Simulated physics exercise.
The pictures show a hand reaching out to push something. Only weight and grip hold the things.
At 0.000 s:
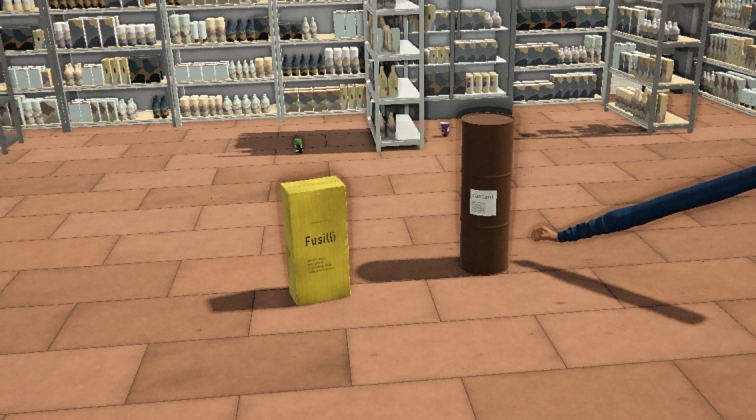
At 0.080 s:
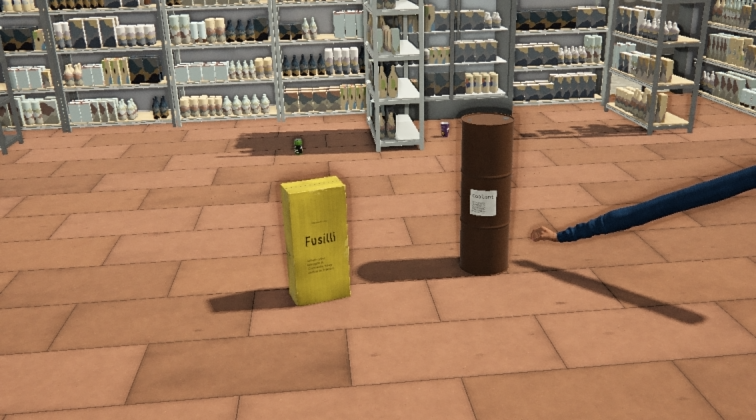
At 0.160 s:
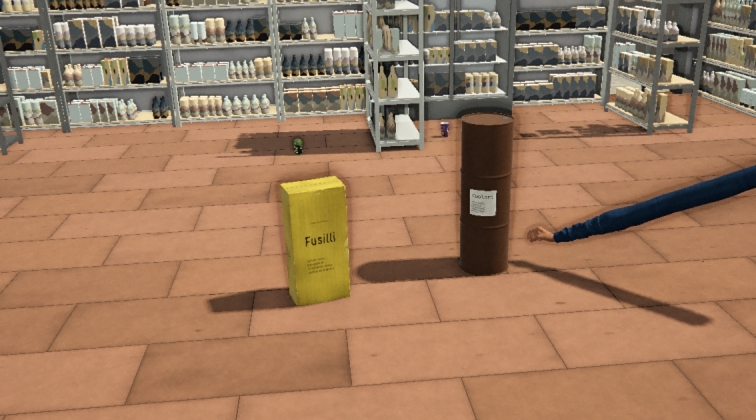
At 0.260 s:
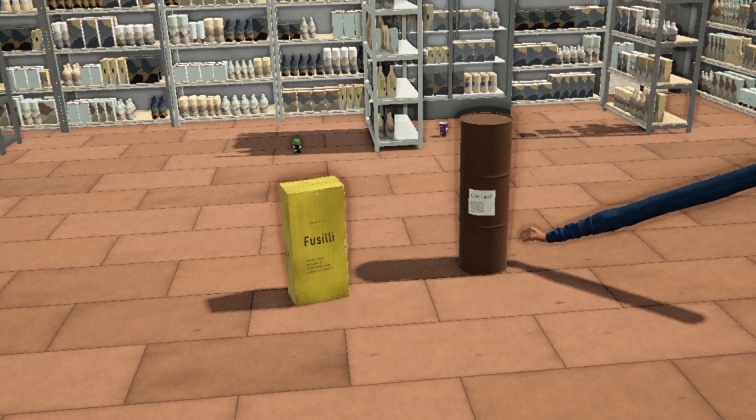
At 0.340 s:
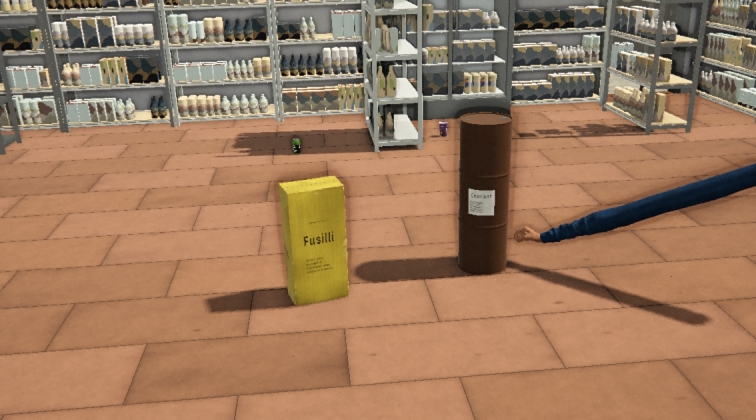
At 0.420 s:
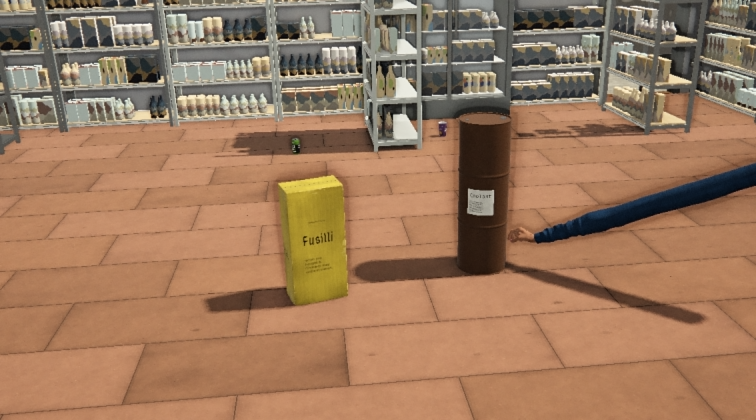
A brown drum stands beside a yellow Fusilli box as a hand inches left toward it.
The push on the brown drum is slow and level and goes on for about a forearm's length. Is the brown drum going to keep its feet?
The brown drum is still upright.
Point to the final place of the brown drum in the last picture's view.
Near (421, 198).
By 0.62 s, brown drum moved a little near (472, 194).
By 0.92 s, brown drum moved about its own width near (453, 196).
By 1.12 s, brown drum moved about its own width near (440, 197).
By 1.32 s, brown drum moved about its own width near (426, 197).
When it is over (2.0 s), moved from the start, brown drum. End places, in pixels of the last picture, brown drum near (421, 198).
